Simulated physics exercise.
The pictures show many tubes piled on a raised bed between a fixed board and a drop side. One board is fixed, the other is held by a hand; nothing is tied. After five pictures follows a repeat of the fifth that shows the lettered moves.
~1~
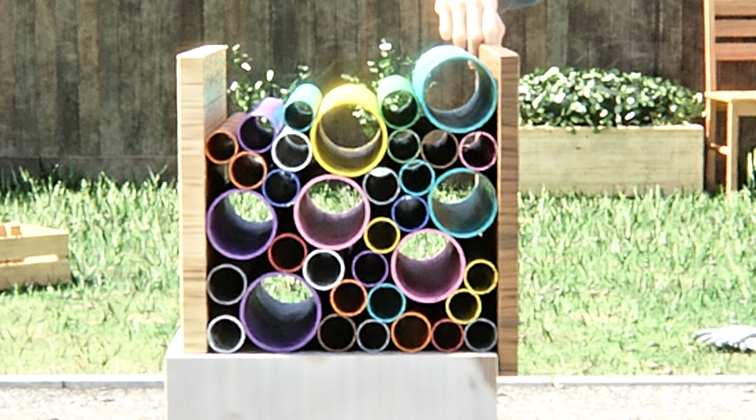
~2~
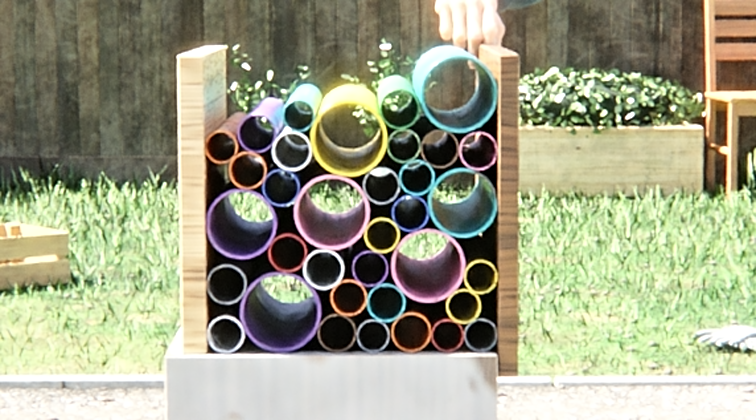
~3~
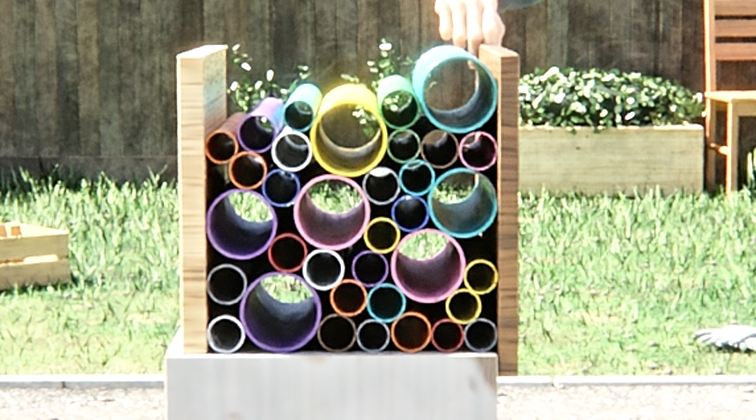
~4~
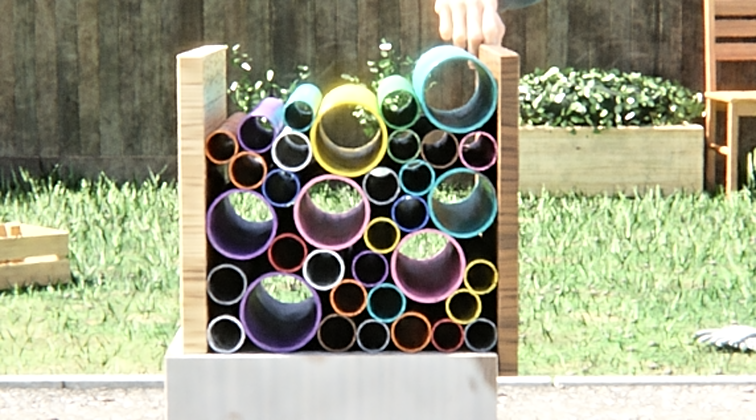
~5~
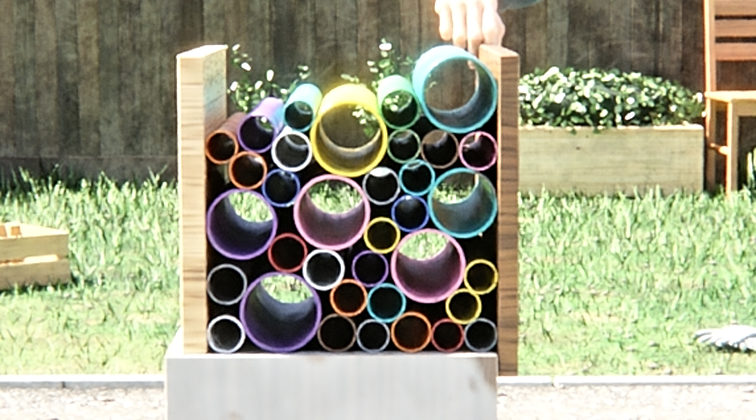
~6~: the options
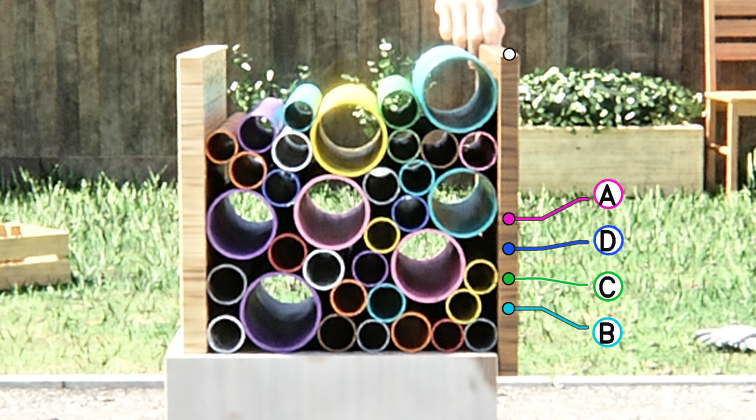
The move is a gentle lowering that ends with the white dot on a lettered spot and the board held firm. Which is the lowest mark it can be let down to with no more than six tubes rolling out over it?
The last mark within the limit is D.
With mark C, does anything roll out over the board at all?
Yes.
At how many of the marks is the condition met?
Two of them.
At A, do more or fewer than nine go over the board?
It loses fewer than nine.
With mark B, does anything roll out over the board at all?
Yes.
On the copy, A at (509, 219); B at (509, 308); C at (509, 279); D at (509, 248); the white dot at (509, 54).
On D. First, top of the board (498, 138).
Then, top of the board (497, 234).
Finally, top of the board (497, 248), two out over the board.
By contrast, A two out over the board; B more than six out over the board; C more than six out over the board.
